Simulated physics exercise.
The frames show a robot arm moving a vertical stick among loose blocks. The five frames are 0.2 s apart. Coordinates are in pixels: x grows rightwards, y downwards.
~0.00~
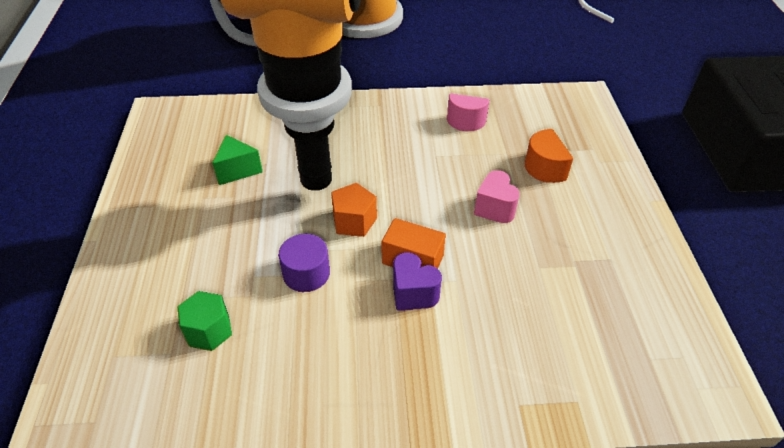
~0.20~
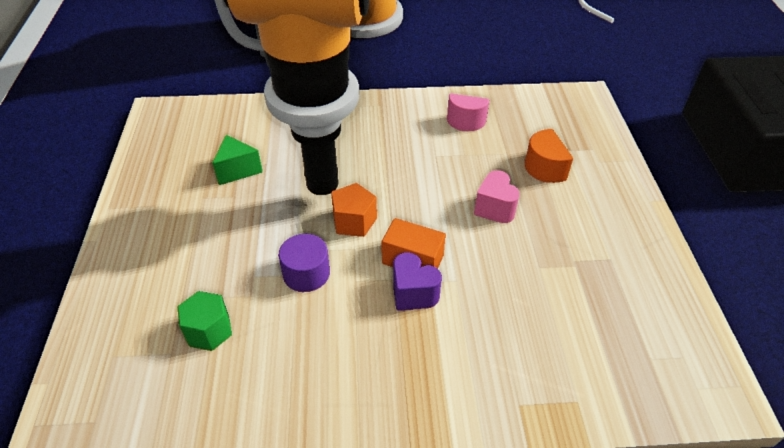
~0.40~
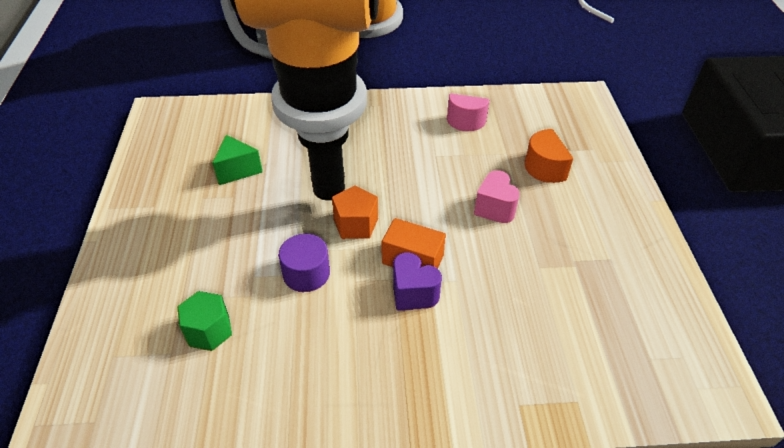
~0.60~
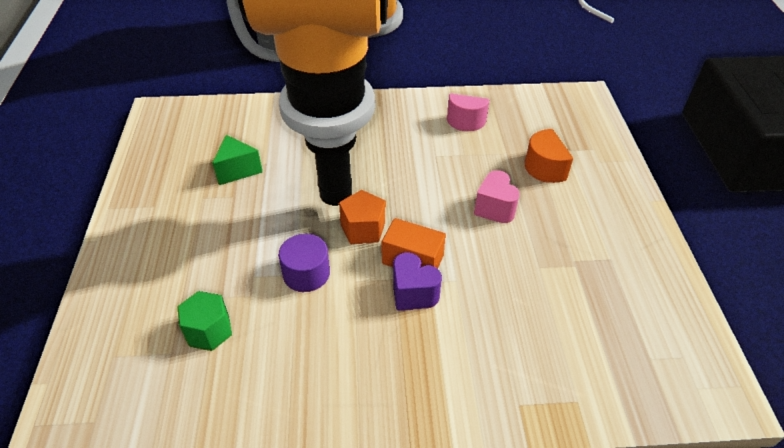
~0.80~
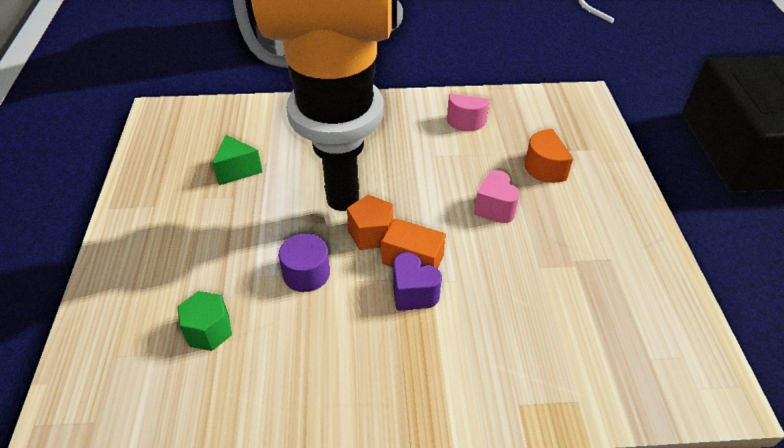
The clip opens on a robot arm holding a black vertical stick above a wooden board scattered with colourful blocks. The stick moves slightly right and toward the viewer, meets the orange pentagonal block, and nudges it a short way toward the orange oblong, while the other blocks stay still.
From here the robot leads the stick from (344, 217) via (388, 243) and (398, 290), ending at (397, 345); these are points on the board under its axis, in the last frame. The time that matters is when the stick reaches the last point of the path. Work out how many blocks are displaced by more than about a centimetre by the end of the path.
I predict three or more.
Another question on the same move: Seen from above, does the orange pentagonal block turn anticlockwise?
Answer: Yes.
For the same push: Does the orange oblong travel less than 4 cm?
Answer: No.
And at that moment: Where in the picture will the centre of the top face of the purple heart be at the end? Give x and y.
Close to (441, 327).
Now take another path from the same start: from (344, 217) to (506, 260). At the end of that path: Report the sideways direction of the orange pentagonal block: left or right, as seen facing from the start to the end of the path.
Measured against the direction from start to end, the orange pentagonal block shifts toward the right-hand side.
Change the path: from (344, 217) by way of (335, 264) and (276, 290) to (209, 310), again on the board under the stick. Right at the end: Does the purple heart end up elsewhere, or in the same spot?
From what I can tell, it will keep its place.
What follows on the original path. One third of the way, stick (388, 228); orange pentagonal block (422, 236), turned 15° anticlockwise; orange oblong (469, 261).
Two thirds of the way, stick (398, 274); orange pentagonal block (438, 245), turned 45° anticlockwise; orange oblong (485, 266), turned 20° clockwise; purple heart (427, 298), turned 25° anticlockwise.
At the end, stick (398, 330); purple round block in place; orange pentagonal block (438, 245), turned 45° anticlockwise; orange oblong (485, 266), turned 20° clockwise; purple heart (441, 327), turned 105° anticlockwise.
